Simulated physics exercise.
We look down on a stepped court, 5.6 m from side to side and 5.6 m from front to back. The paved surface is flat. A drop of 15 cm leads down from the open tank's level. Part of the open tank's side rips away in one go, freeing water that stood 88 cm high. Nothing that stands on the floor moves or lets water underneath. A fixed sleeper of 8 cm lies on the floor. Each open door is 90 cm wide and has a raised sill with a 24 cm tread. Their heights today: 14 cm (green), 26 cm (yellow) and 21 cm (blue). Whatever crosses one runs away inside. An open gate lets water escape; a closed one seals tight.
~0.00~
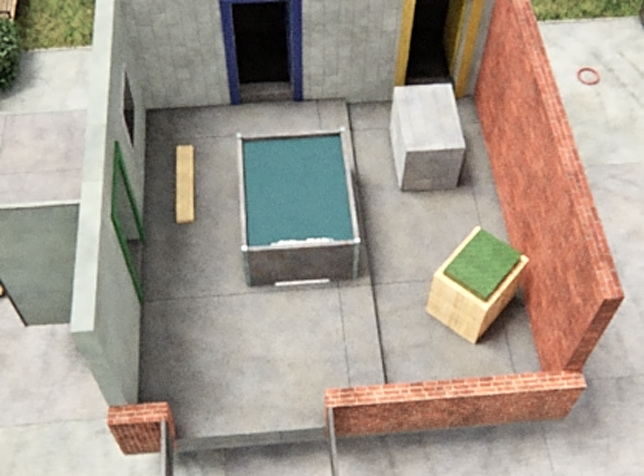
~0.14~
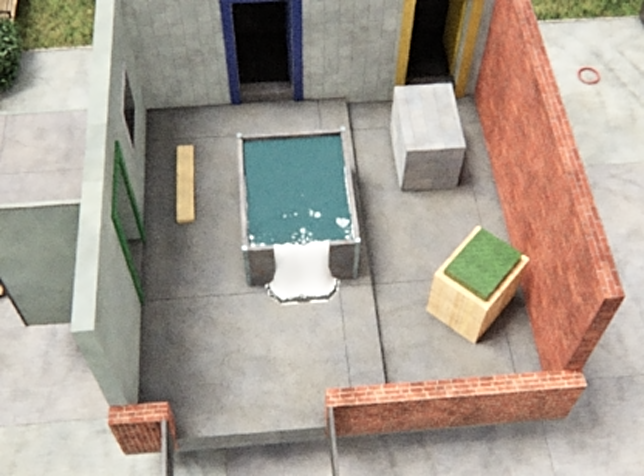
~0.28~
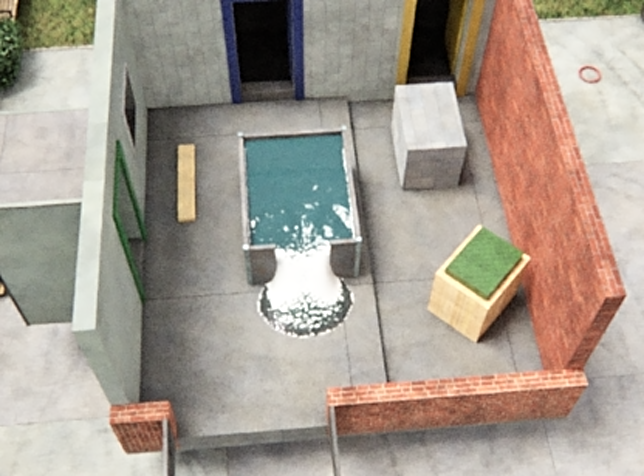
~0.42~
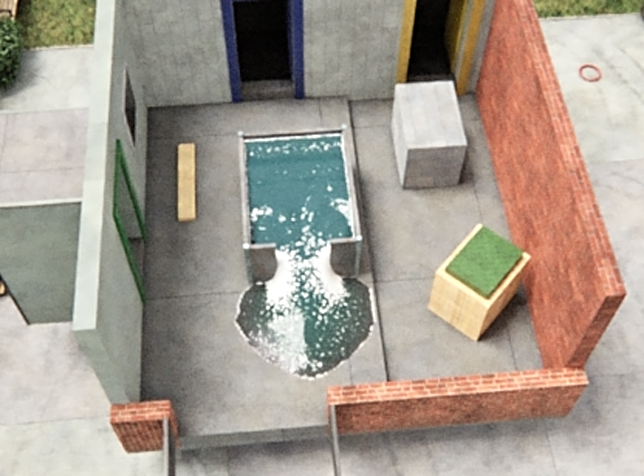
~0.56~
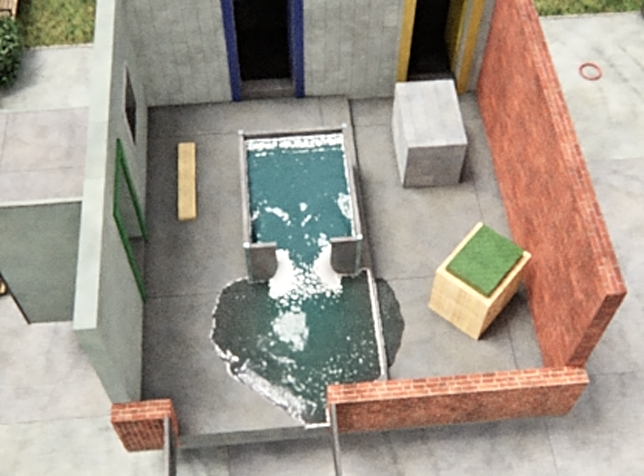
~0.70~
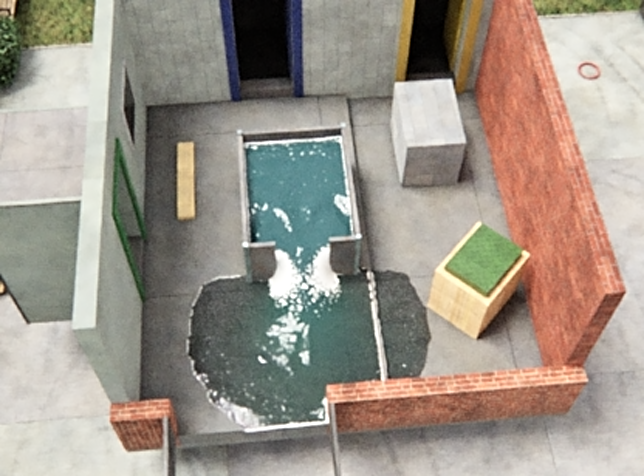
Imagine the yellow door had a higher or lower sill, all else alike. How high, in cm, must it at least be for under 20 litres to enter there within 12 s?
At least 7 cm or so.
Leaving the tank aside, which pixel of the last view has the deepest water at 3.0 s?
Near (529, 310).
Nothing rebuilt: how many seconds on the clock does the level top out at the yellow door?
At about 9.0 s.
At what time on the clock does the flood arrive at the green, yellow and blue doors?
Arrival: Green 2.4 s, yellow 4.0 s, blue 10.0 s.
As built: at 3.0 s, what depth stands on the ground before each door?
In cm: Green 1, yellow 0, blue 0.
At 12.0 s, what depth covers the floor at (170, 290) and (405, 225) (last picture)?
Roughly 1 and 5 cm, in turn.
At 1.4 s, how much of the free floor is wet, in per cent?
Near 30 per cent is wet.
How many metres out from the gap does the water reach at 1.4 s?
Roughly 3.8 m.
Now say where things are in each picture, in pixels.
In the first frame, the open tank at (296, 190) is whole and still, 88 cm deep; the yellow door at (435, 56) is dry.
In the second frame, the front is at (283, 299), 0.3 m from the gap at (302, 268); 0.2 m2 of floor is wet, 88 cm left at the back.
In the third frame, the front is at (296, 331), 0.9 m from the gap at (303, 267); 0.8 m2 of floor is wet, 88 cm left at the back.
In the fourth frame, the front is at (304, 372), 1.5 m from the gap at (303, 267); 2.0 m2 of floor is wet, 84 cm left at the back.
In the fifth frame, water pours out at (304, 266) and has run 2.2 m, to a hidden place; about 5 cm deep outside, 74 cm at the back.
In the sixth frame, water pours out at (303, 265) and has run 2.3 m, to a hidden place; about 5 cm deep outside, 76 cm at the back; 3.9 m in a straight line remain to the yellow door at (435, 51).
After 1.4 s water covers 30 % of the floor, deepest (36 cm) near (305, 290); it has not reached the yellow door.
After 3.0 s water covers 40 % of the floor, deepest (38 cm) near (529, 310); it has not reached the yellow door.
After 12.0 s water covers 75 % of the floor, deepest (14 cm) near (350, 99); 9 cm at the yellow door, 0 litres in over its 26 cm sill.
At the yellow door as built, the water arrived by 4.1 s and peaked near 11 cm at 9.2 s.
With a sill of 6.5 cm, 25 litres would have come in within the 12 s; with 8 cm, 12 litres. So under 20 litres takes about 7 cm.
